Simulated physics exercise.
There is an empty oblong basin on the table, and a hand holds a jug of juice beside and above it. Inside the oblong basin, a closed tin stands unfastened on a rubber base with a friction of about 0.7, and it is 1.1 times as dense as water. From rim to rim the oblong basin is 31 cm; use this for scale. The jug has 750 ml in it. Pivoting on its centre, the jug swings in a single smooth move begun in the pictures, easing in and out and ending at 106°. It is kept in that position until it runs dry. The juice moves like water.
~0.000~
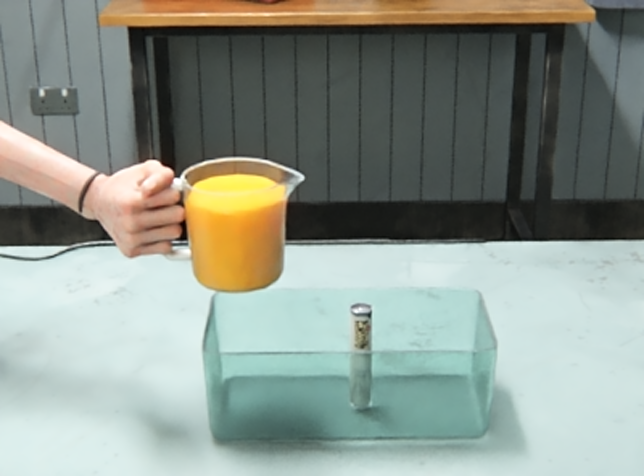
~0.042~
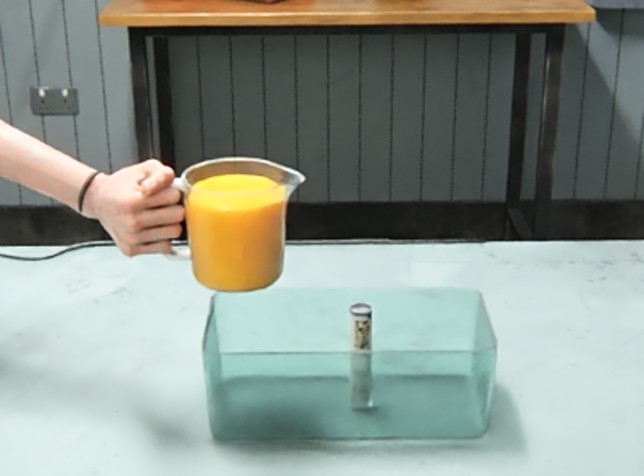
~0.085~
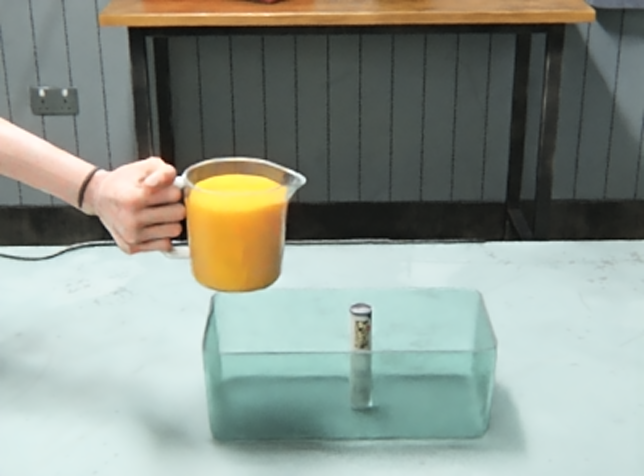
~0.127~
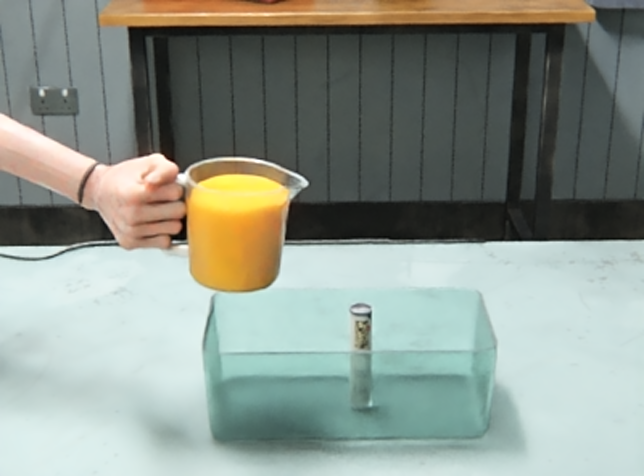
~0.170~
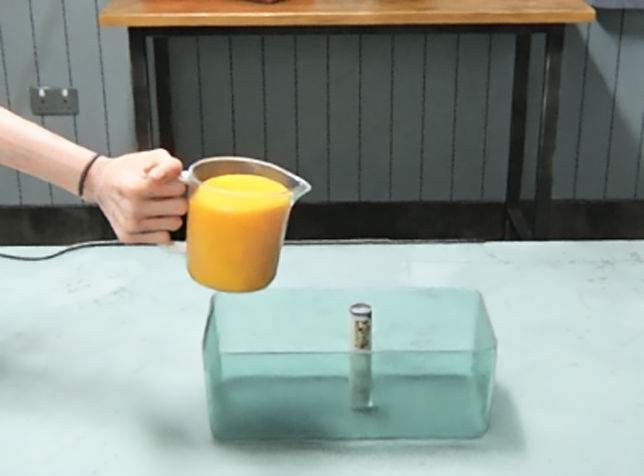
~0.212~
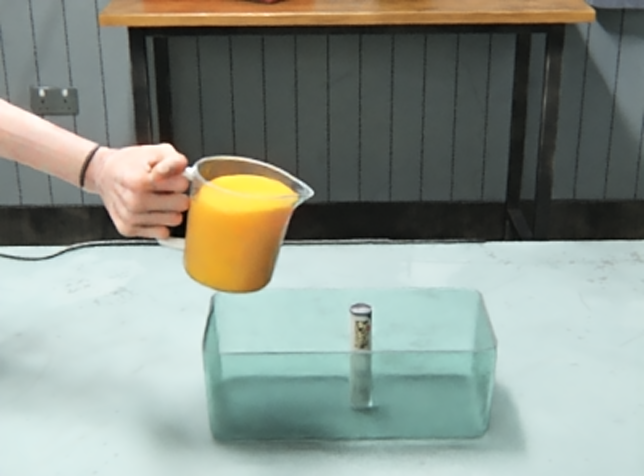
A hand entering from the left holds a clear jug of orange juice, which starts upright and gradually tilts a little to the right, its spout dipping slightly while the juice stays inside. Below and to the right, a clear, greenish oblong basin sits on a pale table with a small upright cylinder. The steady, slightly raised front view shows a wooden table against grey panelled walls behind.
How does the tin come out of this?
It ends up knocked down.
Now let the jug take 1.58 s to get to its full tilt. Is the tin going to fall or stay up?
The tin tumbles.
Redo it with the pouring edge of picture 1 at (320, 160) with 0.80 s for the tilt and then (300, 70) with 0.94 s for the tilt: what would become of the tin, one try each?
Trial 1 - tin tips; trial 2 - tin tips.
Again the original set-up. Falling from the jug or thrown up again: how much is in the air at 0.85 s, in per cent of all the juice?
It comes to some 12 percent of the total.
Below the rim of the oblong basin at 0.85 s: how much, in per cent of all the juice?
Some 68 percent of the total.
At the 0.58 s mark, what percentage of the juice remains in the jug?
Near 74 in a hundred.
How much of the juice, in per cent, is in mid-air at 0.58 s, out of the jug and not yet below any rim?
About 20 per cent.
By 0.58 s the tilt is 72° and 73 per cent is still to pour; the tin stands where it began.
By 0.85 s the tilt is 104° and 19 per cent is still to pour; the tin leans 22°.
By 1.13 s the tilt is 106° and 1 per cent is still to pour; the tin lies on its side.
By 1.44 s the tilt is 106° and 0 per cent is still to pour; the tin lies on its side.
At rest the tin lies on its side.
